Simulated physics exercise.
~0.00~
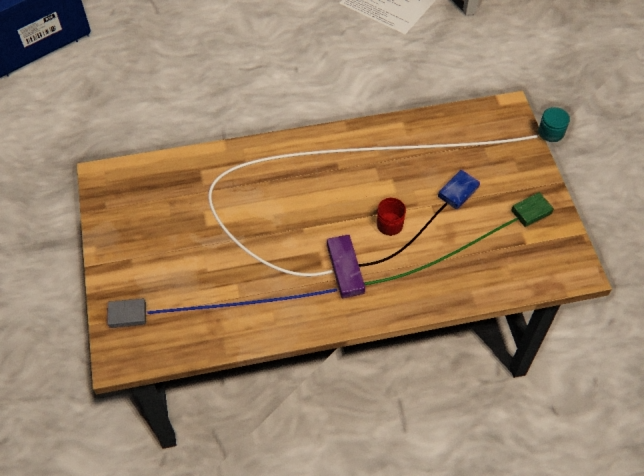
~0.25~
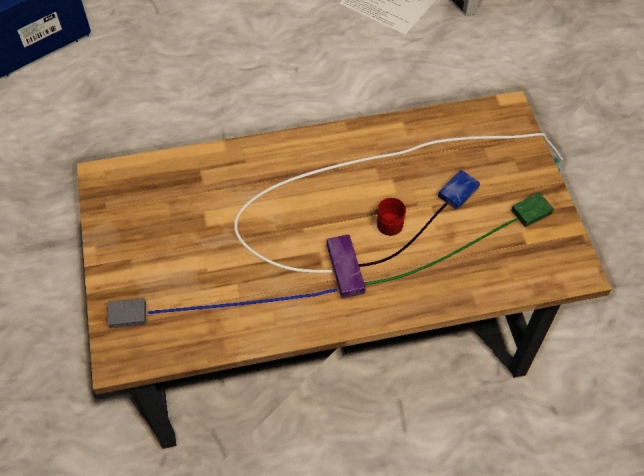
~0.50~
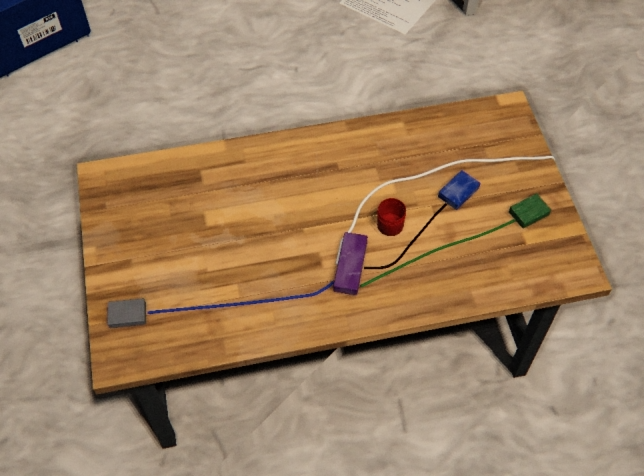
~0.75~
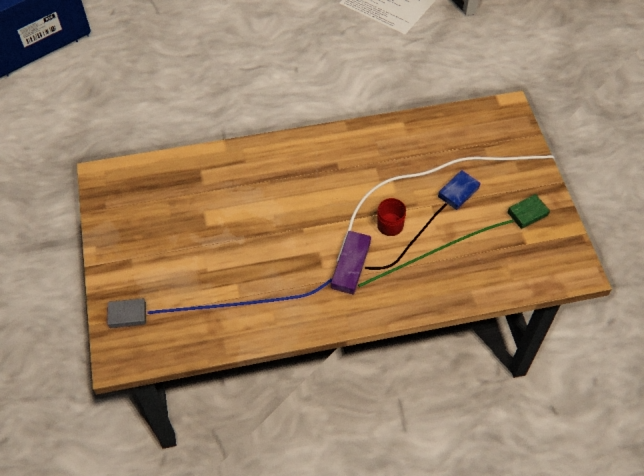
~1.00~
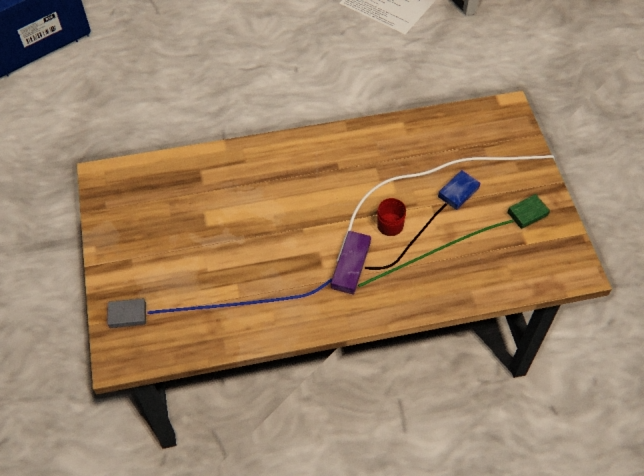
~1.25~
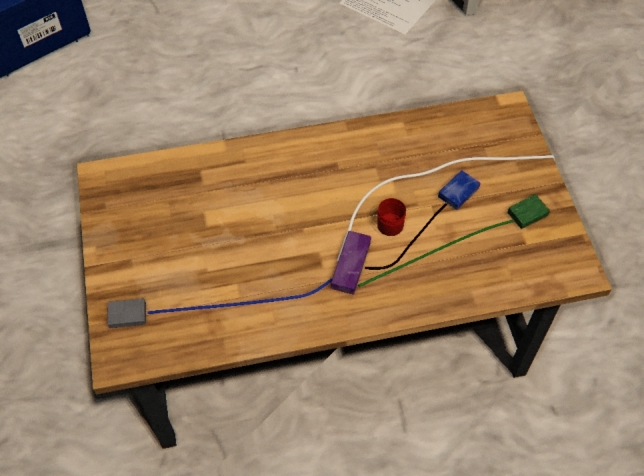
A wooden table with black legs stands on a pale, mottled floor, seen from above at an angle by a still camera. A purple strip near the middle joins cords to a grey block at left, a blue block and a green block at right, and a teal cylinder at the far right edge, with a red cup nearby. The teal cylinder tips over the edge and drops from view, dragging its looped white cable rightward. The cable pulls tighter, turning the purple strip slightly and nudging the green block. Everything then rests, the white cable hanging over the edge.
